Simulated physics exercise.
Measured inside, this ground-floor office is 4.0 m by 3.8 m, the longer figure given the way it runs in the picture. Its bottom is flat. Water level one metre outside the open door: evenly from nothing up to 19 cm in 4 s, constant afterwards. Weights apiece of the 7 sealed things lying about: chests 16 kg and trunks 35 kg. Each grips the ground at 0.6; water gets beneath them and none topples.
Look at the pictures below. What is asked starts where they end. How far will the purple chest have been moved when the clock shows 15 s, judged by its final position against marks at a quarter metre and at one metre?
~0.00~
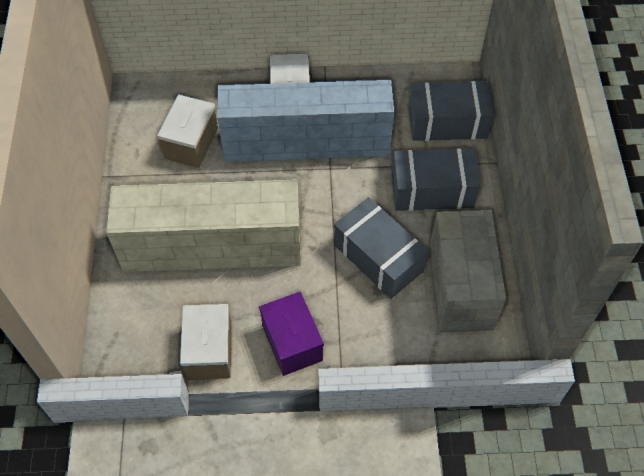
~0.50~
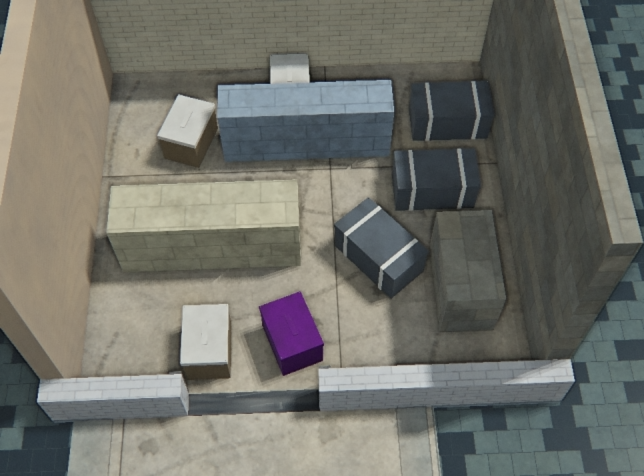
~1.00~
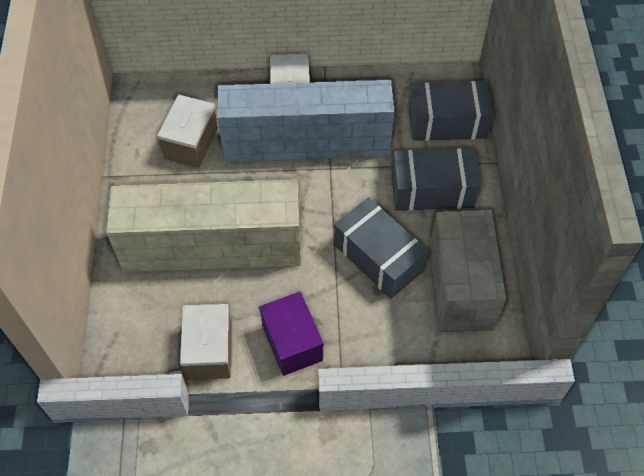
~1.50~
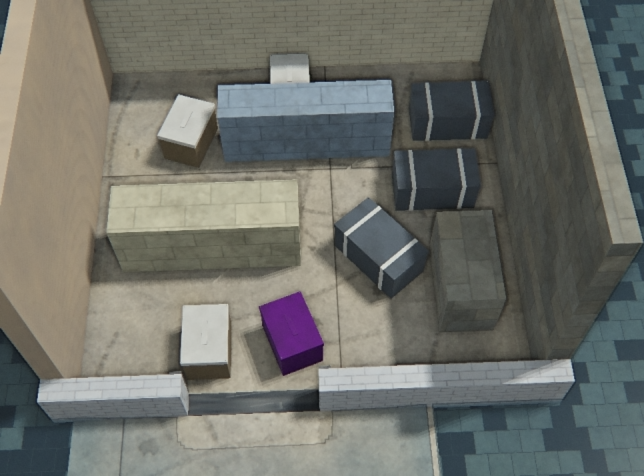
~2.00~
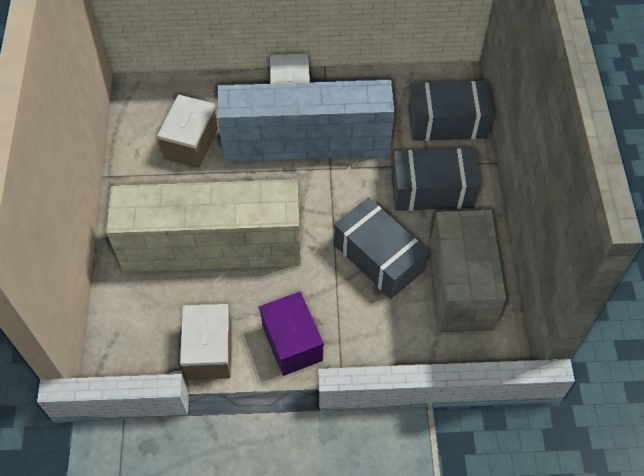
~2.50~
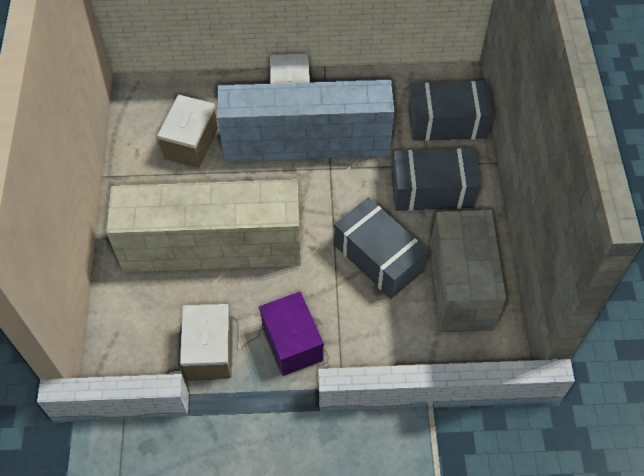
The purple chest will have moved more than one metre.
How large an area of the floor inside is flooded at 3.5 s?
Roughly 1.0 m2 of it is wet.
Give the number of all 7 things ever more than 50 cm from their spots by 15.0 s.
Total: 6.
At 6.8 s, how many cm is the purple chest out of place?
It is about 120 cm out of place by then.
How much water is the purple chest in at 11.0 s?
Somewhere close to 11 cm.
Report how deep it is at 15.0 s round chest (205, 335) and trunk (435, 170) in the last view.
Roughly 14 and 14 cm.
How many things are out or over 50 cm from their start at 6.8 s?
Result: 1.
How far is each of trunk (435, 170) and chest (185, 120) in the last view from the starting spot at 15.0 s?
First 100 cm, then 30 cm.
After 3.5 s the purple chest is near (296, 320), 0.1 m from its start, aground; 0 afloat.
After 6.8 s the purple chest is near (433, 335), 1.2 m from its start, aground; 1 afloat.
After 11.0 s the purple chest is near (504, 332), 1.8 m from its start, afloat; 3 afloat.
After 15.0 s the purple chest is near (477, 336), 1.6 m from its start, afloat; 6 afloat.
